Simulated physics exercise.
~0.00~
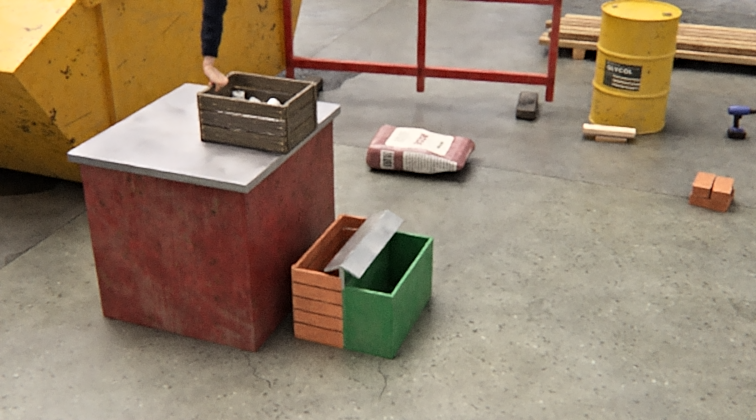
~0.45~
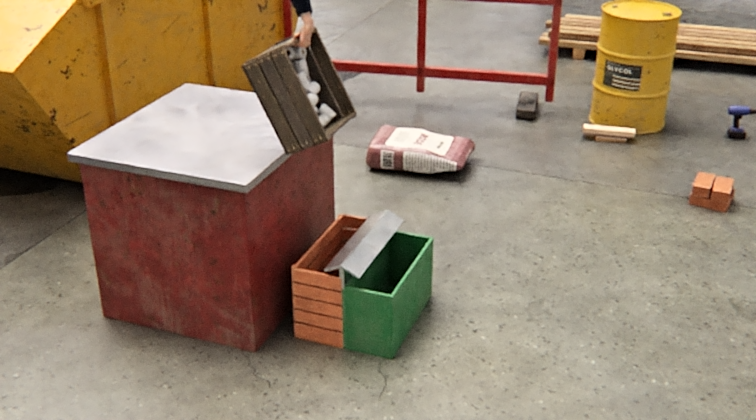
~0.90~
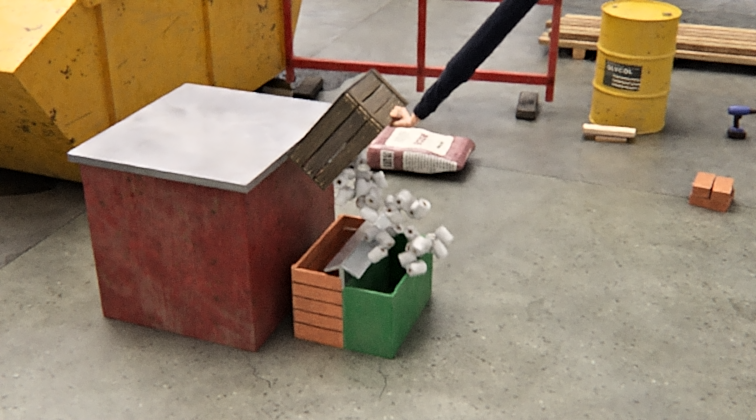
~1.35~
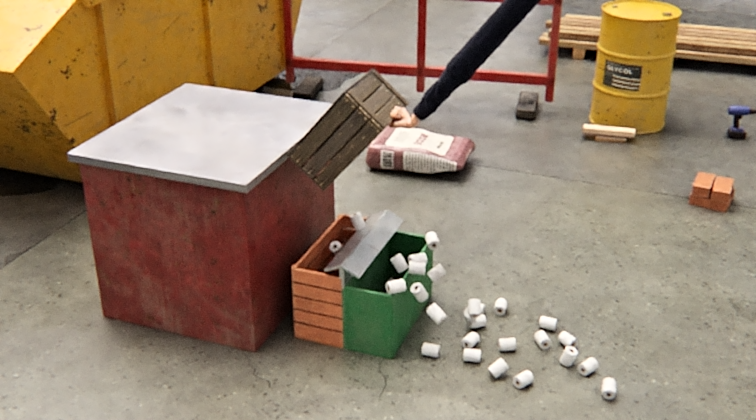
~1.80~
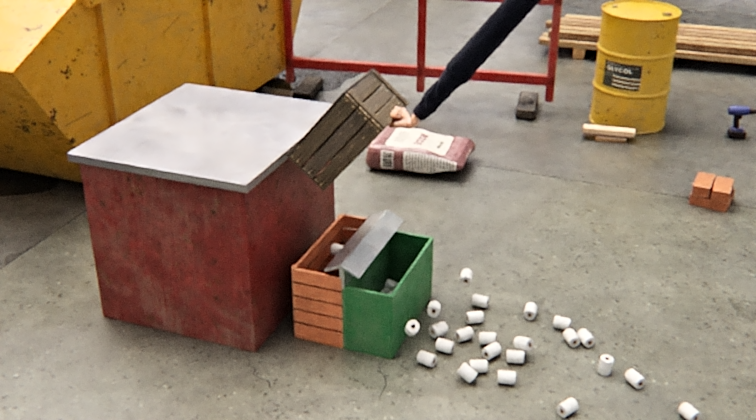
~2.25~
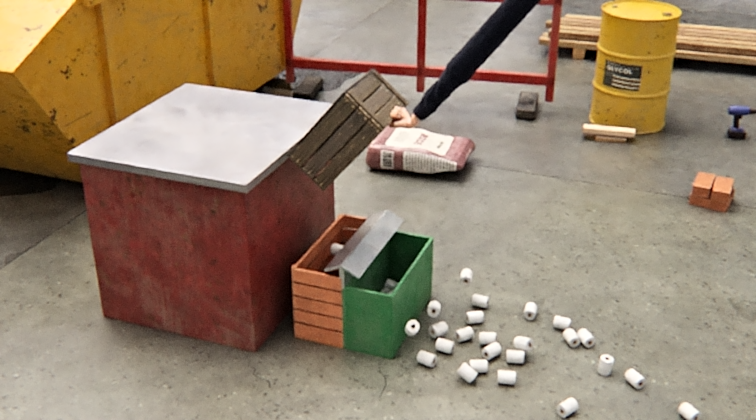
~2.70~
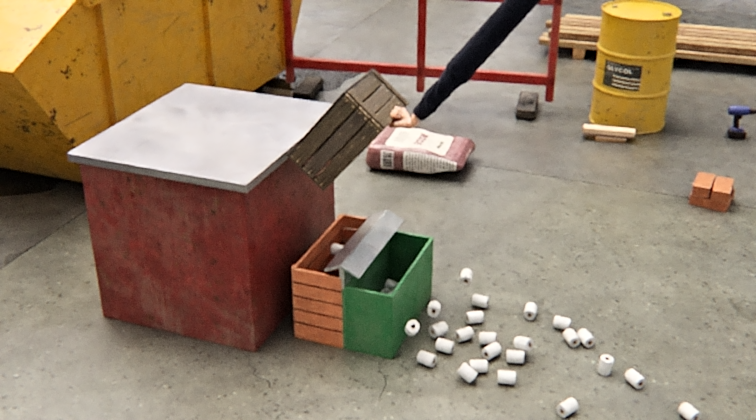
A hand tips a dark crate, spilling white rolls into two bins and across the floor.
